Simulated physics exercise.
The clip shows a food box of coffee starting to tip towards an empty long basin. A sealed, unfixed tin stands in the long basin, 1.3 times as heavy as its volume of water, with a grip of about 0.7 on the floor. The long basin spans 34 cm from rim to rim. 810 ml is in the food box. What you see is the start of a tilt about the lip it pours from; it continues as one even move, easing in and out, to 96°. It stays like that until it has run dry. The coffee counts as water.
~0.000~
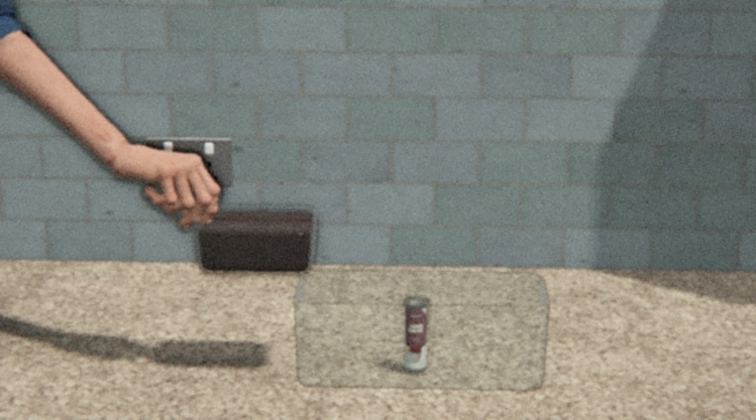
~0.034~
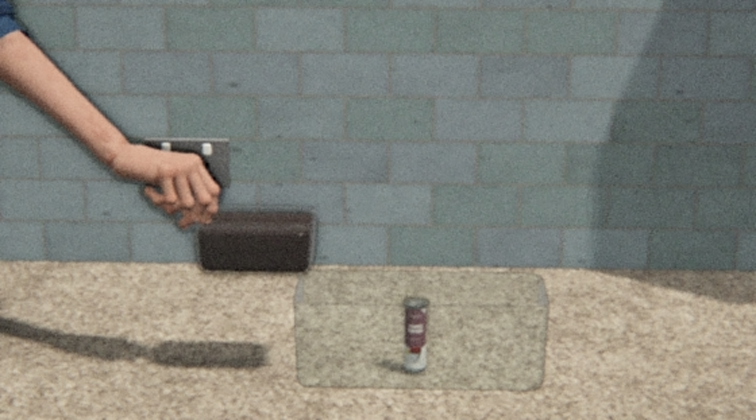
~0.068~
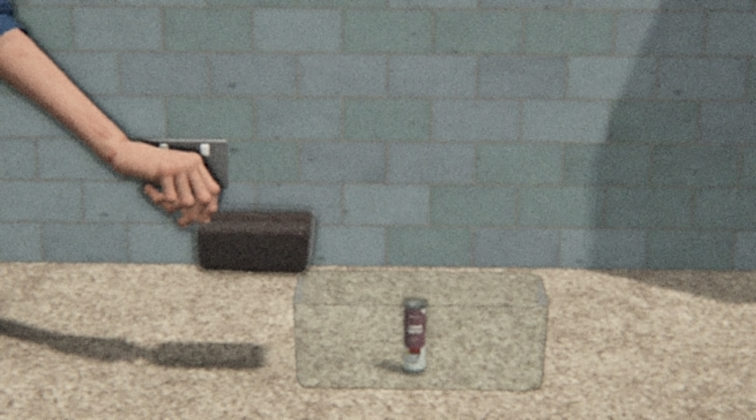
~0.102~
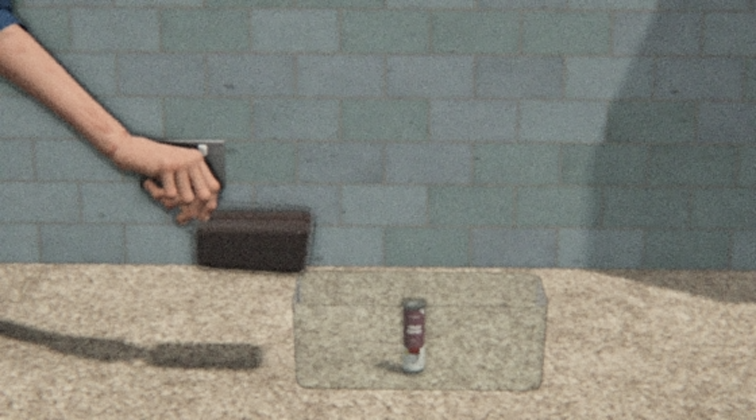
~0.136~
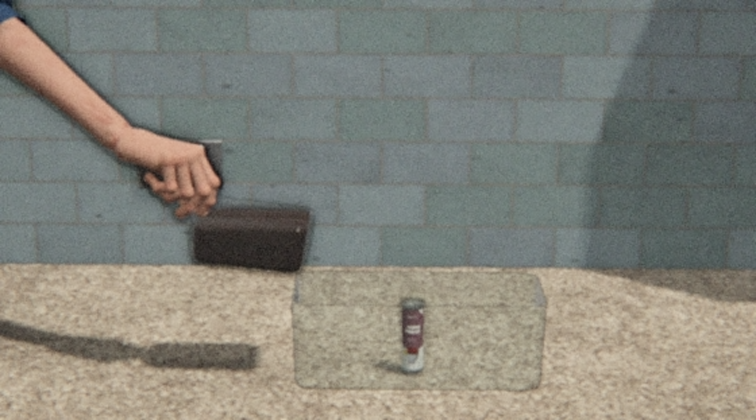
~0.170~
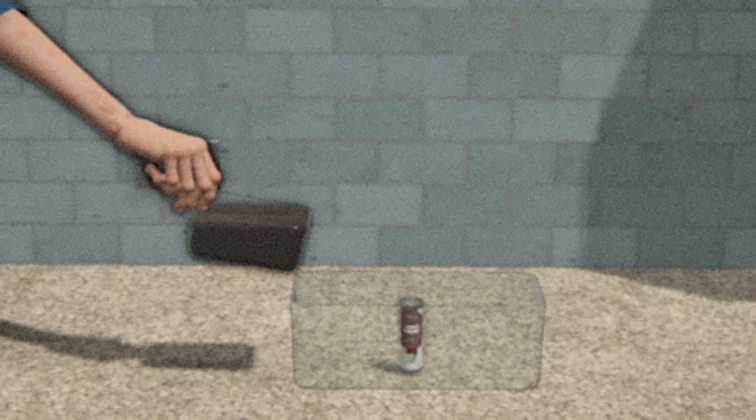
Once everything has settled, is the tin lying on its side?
Yes, my guess is it's going to keel over.
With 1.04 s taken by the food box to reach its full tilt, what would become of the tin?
It tumbles over, then.
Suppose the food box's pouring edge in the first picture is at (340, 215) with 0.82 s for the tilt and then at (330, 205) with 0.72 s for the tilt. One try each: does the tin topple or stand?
Try 1: Still standing; try 2: Still standing.
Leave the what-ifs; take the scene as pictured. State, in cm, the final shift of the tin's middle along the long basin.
Net tin displacement: Roughly 6.5 cm.
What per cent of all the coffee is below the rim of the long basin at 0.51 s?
Close to 8 in a hundred.
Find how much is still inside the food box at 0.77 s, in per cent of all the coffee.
Roughly 7 per cent.
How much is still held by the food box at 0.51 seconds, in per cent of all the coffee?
I'd estimate some 56 % remains.
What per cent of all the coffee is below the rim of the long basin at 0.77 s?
Reading: Approx. 72 %.
Then, 0.51 s in, the tilt is 67° and 56 per cent is still to pour; the tin stands where it began.
Then, 0.77 s in, the tilt is 95° and 7 per cent is still to pour; the tin leans 10°.
Then, 1.03 s in, the tilt is 96° and 1 per cent is still to pour; the tin lies on its side.
Then, 1.32 s in, the tilt is 96° and 0 per cent is still to pour; the tin lies on its side.
Finally, the tin lies on its side.
